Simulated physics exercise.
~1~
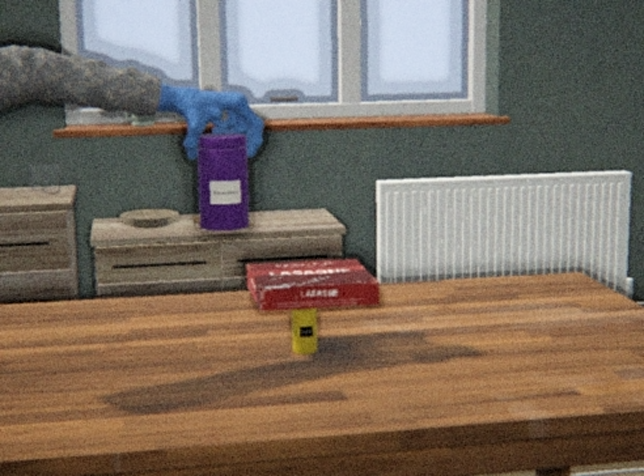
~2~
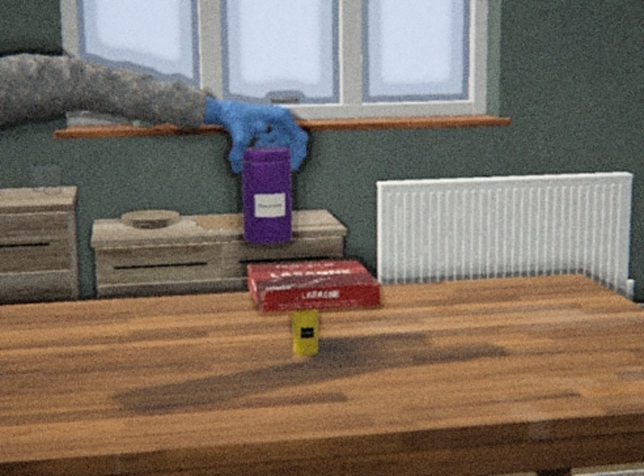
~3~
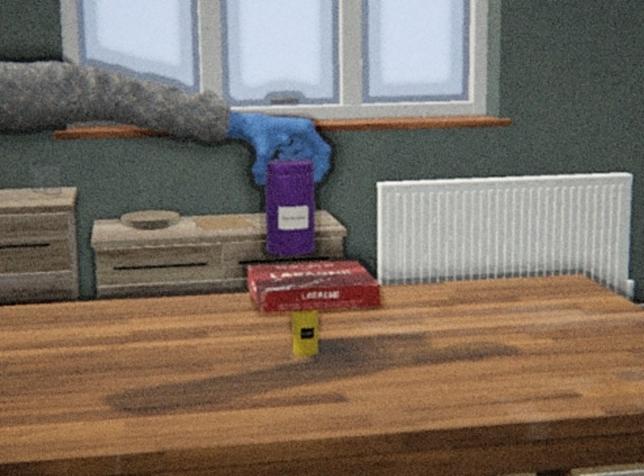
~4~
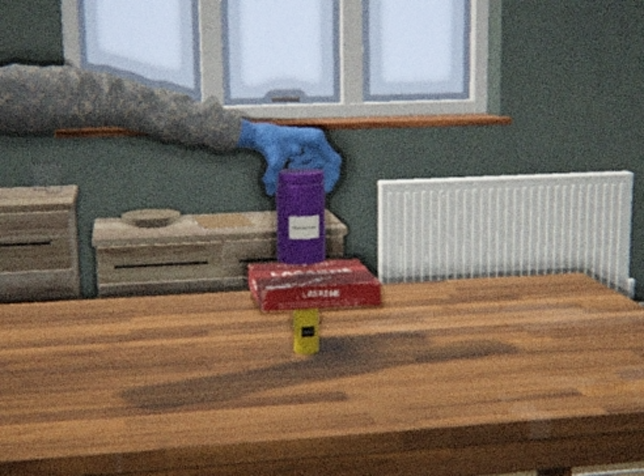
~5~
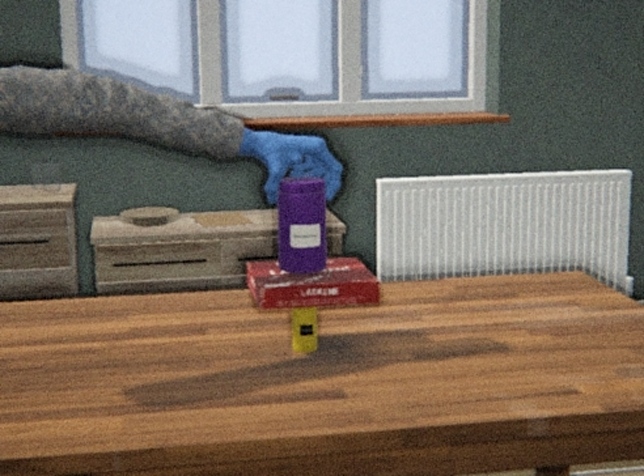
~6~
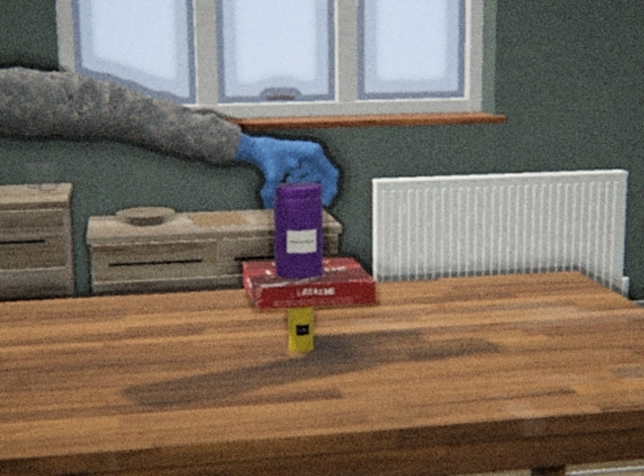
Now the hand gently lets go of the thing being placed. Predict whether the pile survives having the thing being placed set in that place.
It stays steady.
Then, 0.30 s later than the last frame, all is still.
Then, 0.70 s later than the last frame, purple jar resting near (299, 231).
When it is over, all 3 as before. End places, in pixels of the last picture, purple jar near (299, 231). The stack stays up.
